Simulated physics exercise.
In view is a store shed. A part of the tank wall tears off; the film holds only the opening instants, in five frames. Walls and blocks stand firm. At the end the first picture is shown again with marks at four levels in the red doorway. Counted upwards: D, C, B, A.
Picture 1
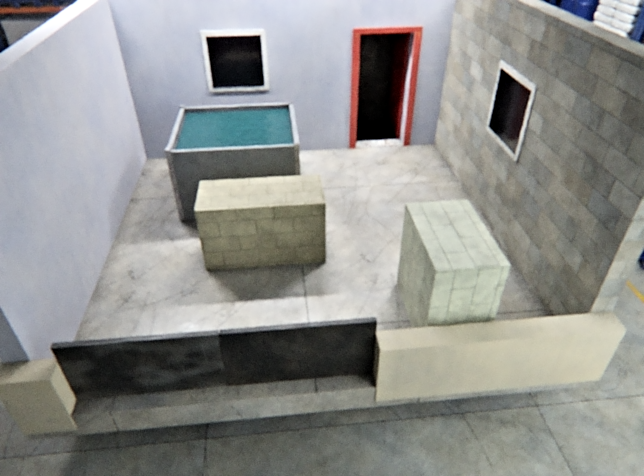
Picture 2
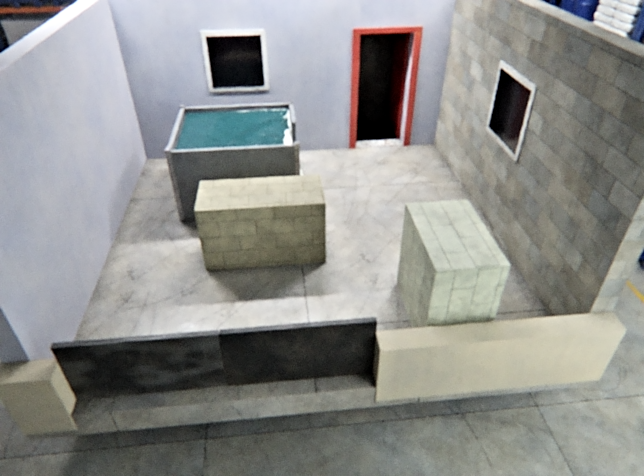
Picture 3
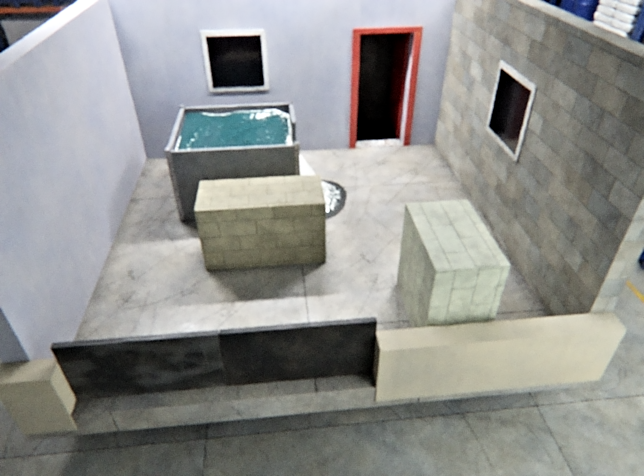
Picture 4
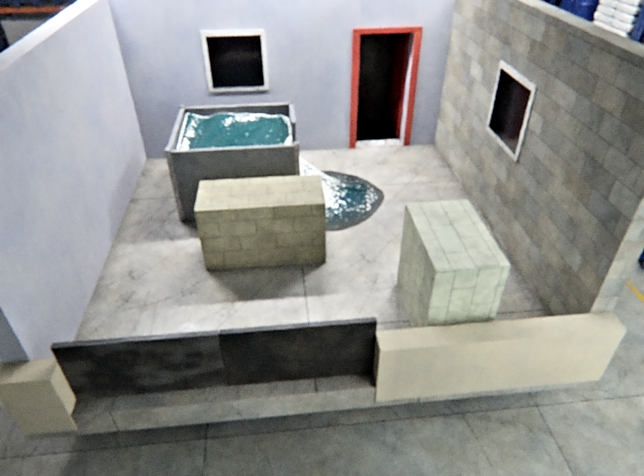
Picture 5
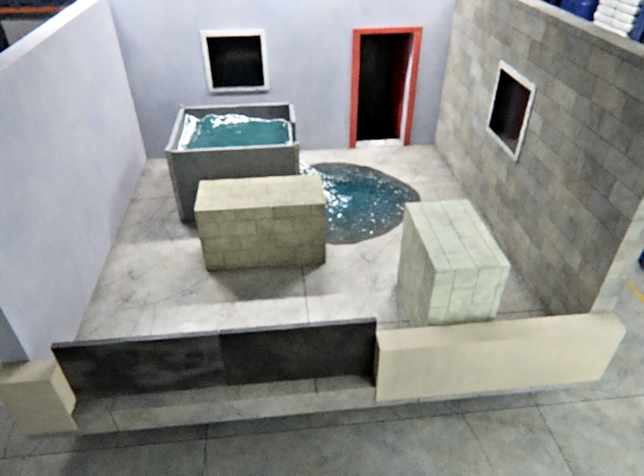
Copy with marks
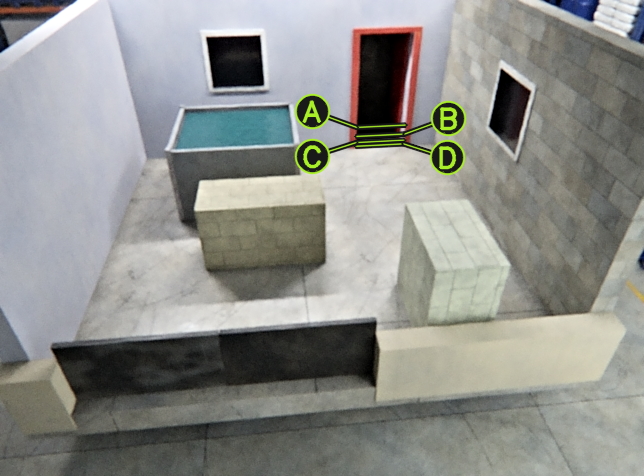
The clip shows a walled yard with a red doorway, pale blocks and a raised grey tank of blue-green water. The water churns and pours from the tank's right side, spreading rightward across the floor in a widening pool.
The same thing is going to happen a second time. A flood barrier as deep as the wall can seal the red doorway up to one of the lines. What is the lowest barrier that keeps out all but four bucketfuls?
I would pick height B.
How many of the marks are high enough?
Two.
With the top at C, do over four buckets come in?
Yes, that goes wrong.
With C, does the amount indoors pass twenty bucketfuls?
No, less.
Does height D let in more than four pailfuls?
Yes, it does.
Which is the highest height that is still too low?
C.
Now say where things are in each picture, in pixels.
The first picture shows water in the tank at rest, its middle at (236, 130); foot of the red doorway at (379, 147); shut gate at (221, 341).
In the second picture, water covers 1 % of the ground, its front hidden from here.
The third picture shows front seen at (341, 190), 3 % of the ground wet.
The fourth picture shows front seen at (375, 188), 7 % of the ground wet.
The fifth picture shows front seen at (415, 194), 14 % of the ground wet.
On the marked copy, A at (381, 126); B at (380, 135); C at (380, 141); D at (379, 145); from the bottom up D, C, B, A.
If A is chosen, nothing gets over.
If B is chosen, a splash gets over, under a bucket.
If C is chosen, about 9 bucketfuls get in.
If D is chosen, dozens of bucketfuls pour in.
